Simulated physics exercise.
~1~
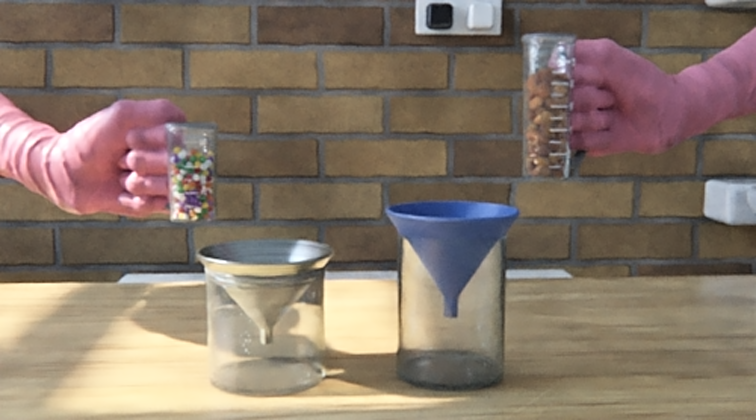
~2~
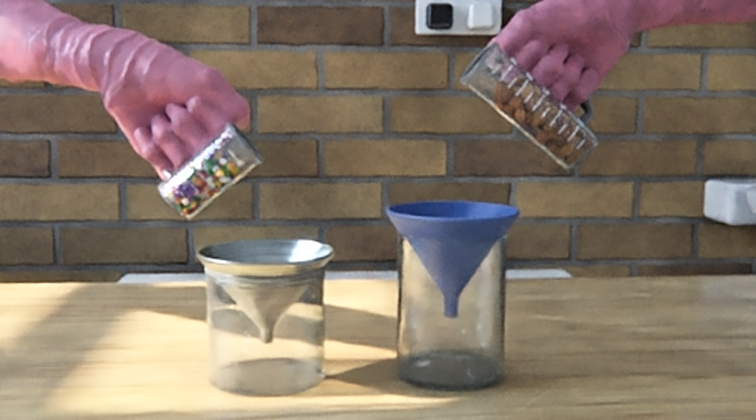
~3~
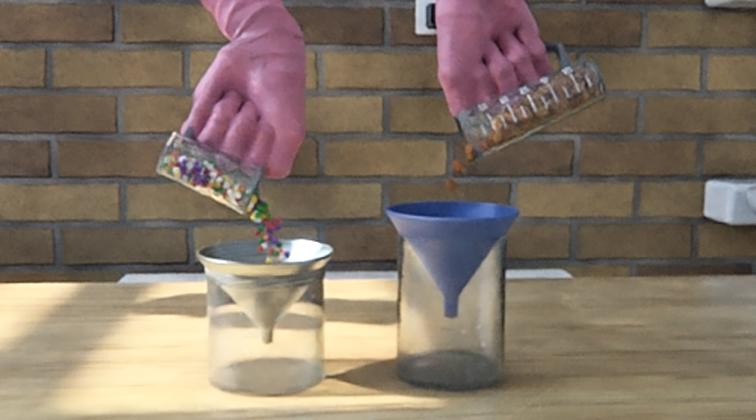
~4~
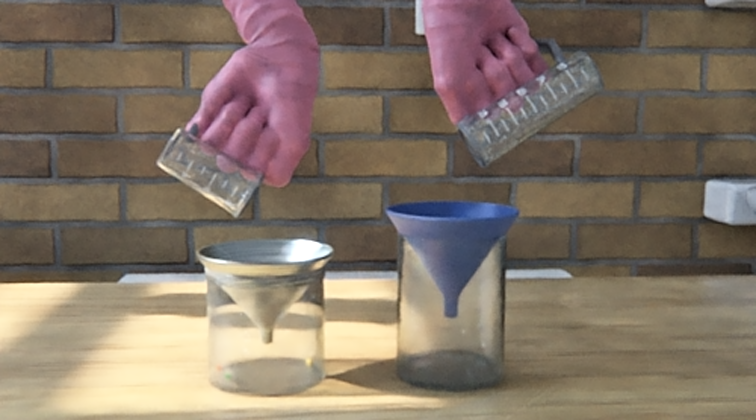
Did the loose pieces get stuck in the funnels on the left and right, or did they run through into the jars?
They got stuck on both sides. The cups were emptied, yet the jars under the metal funnel and the blue funnel still looked empty.
